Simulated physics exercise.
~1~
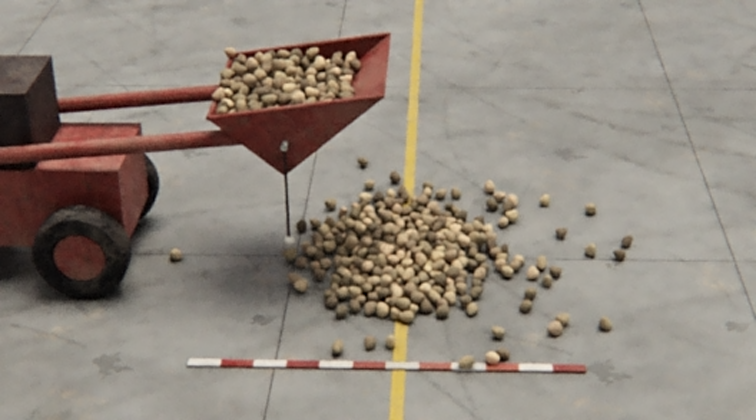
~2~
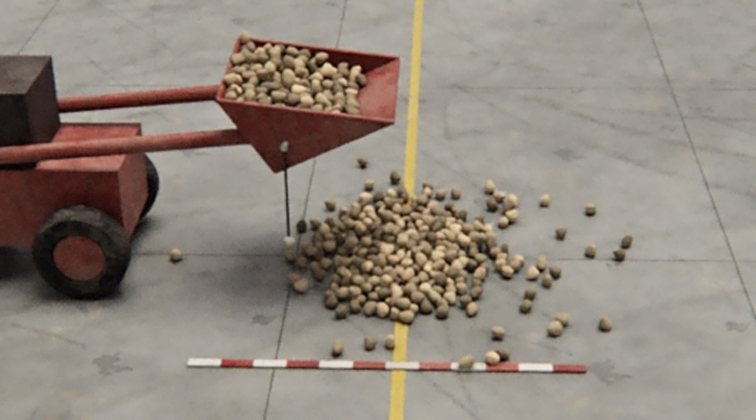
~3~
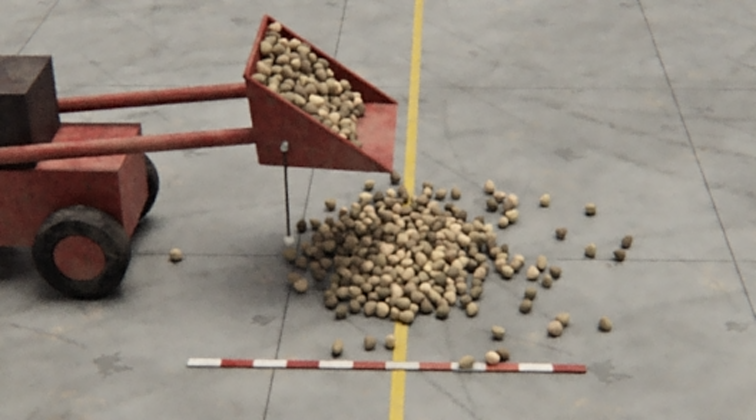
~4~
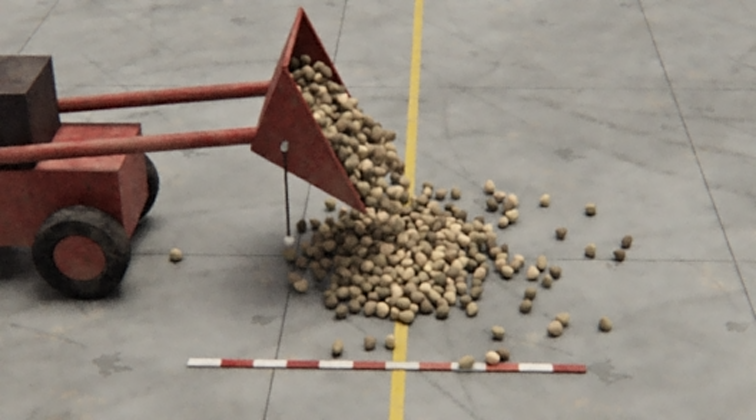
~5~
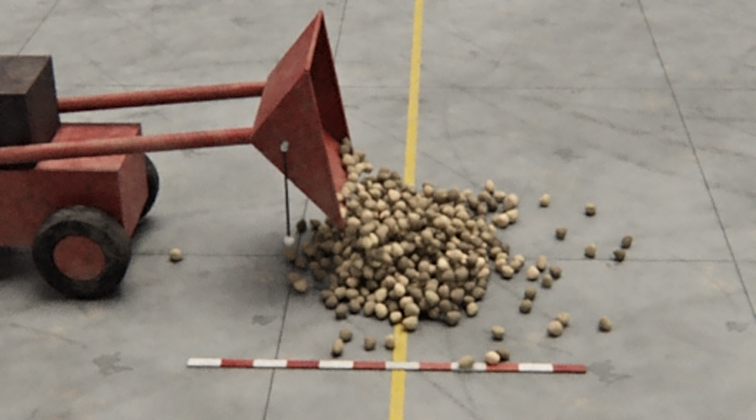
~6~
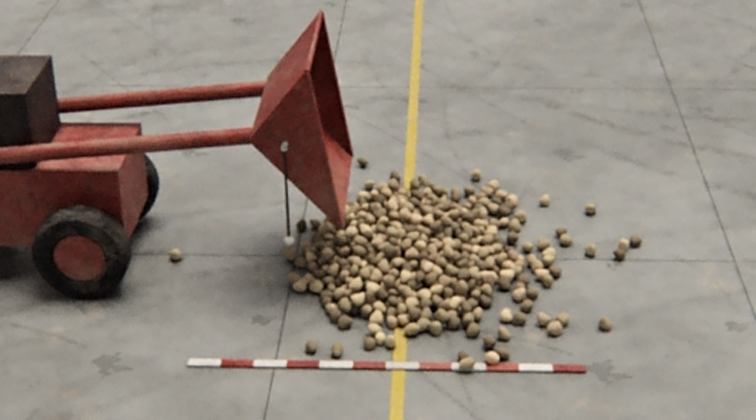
Red loader bucket tipping forward and pouring rounded cobbles onto an existing heap across a yellow line, then holding still, emptied.
